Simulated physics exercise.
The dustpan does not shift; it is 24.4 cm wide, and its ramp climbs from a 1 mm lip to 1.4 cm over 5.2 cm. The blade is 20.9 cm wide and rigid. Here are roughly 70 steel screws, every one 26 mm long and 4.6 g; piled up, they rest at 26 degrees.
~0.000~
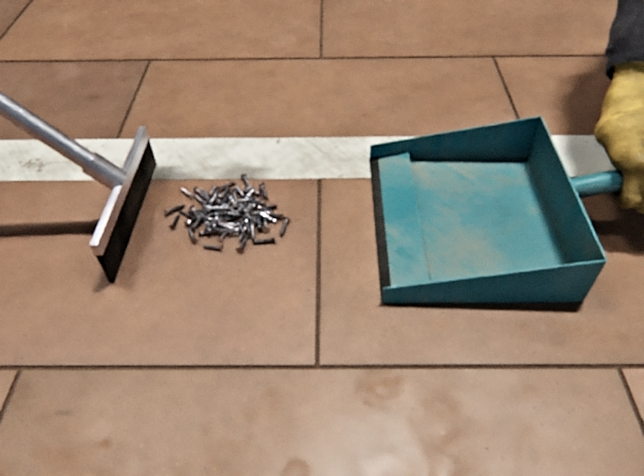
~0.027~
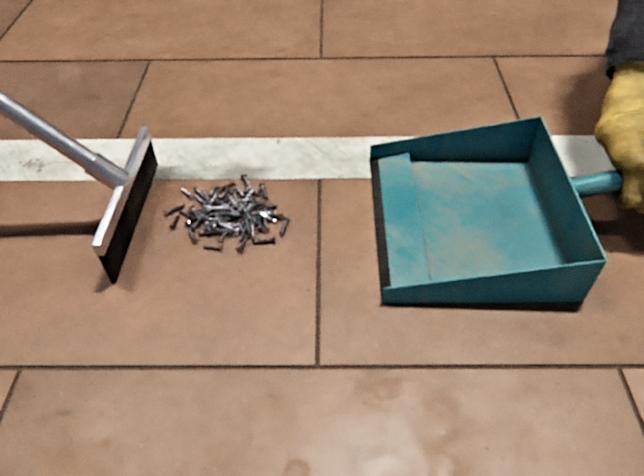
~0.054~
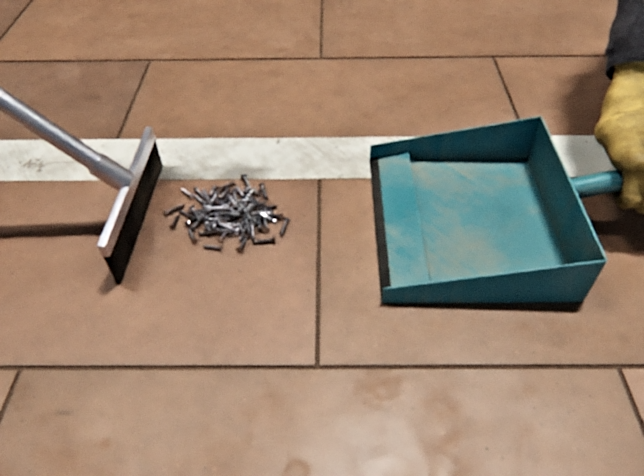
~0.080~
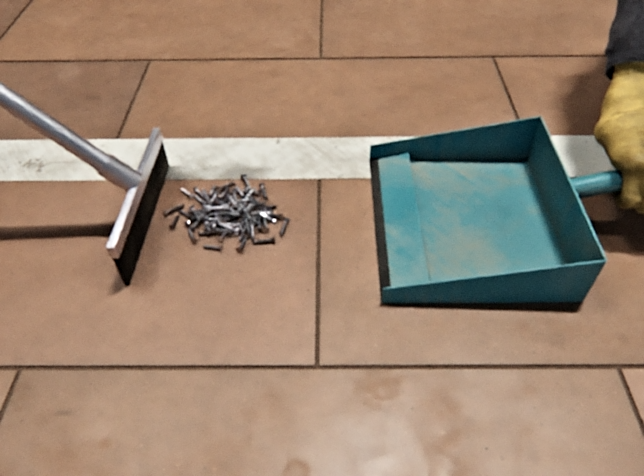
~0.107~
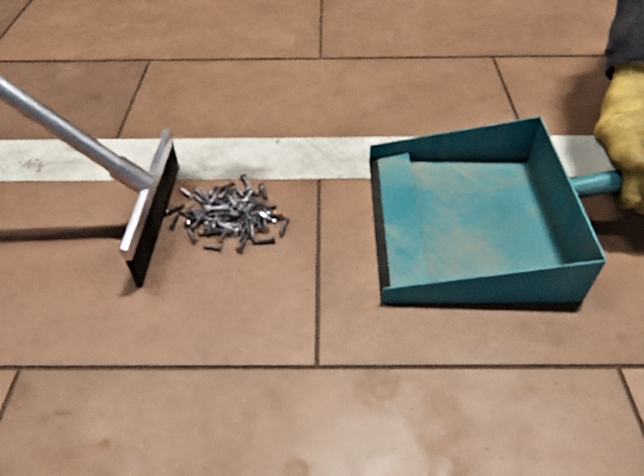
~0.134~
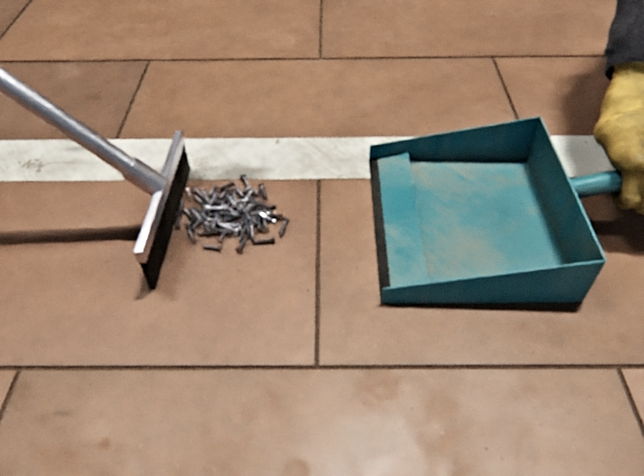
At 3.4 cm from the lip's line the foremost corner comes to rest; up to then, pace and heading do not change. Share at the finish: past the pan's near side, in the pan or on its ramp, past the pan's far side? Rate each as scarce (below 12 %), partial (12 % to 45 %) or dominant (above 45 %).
Ratings: Past the pan's near side - scarce; in the pan or on its ramp - partial; past the pan's far side - scarce.
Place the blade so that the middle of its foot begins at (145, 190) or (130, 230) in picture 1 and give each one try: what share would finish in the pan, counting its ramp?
Around 25 percent, then around 20 percent.
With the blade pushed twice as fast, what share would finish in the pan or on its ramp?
It would be around 70 per cent.
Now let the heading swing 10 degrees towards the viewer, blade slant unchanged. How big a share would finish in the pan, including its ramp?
About 25 percent would end up there.
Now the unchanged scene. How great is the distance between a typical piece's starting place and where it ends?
That distance is around 18 cm.
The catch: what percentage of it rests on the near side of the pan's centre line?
About 80 percent of it.
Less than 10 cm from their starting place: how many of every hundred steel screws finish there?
Some 0 per cent.
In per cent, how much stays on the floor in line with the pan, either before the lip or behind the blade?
That works out near 65 percent.
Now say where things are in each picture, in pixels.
Blade from (98, 250) to (145, 135), moved 0.0 cm, 0 of the pieces shifted so far; middle of the pieces at (231, 214); pan at (479, 221), in the first picture.
Blade from (100, 250) to (146, 135), moved 0.2 cm, 0 of the pieces shifted so far; middle of the pieces at (231, 215), in the second picture.
Blade from (105, 251) to (151, 136), moved 0.9 cm, 0 of the pieces shifted so far; middle of the pieces at (231, 215), in the third picture.
Blade from (114, 252) to (158, 137), moved 1.9 cm, 0 of the pieces shifted so far; middle of the pieces at (231, 215), in the fourth picture.
Blade from (127, 254) to (169, 138), moved 3.5 cm, 0 of the pieces shifted so far; middle of the pieces at (231, 215), in the fifth picture.
Blade from (141, 257) to (180, 140), moved 5.1 cm, 2 of the pieces shifted so far; middle of the pieces at (231, 215); pan at (478, 222). Its pace works out near 0.61 m/s, heading 11 degrees towards the viewer's side, in the sixth picture.
After 0.32 s, middle of the blade 14 cm from the lip; 0 % over the lip, far side 0 %, near side 0 %.
After 0.44 s, middle of the blade 7 cm from the lip; 0 % over the lip, far side 0 %, near side 0 %.
After 0.70 s, middle of the blade 4 cm from the lip; 35 % over the lip, far side 0 %, near side 0 %.
By 1.2 s all is still; near side 0 %, pan 35 %, far side 0 %, in front of the lip or behind the blade 65 %.
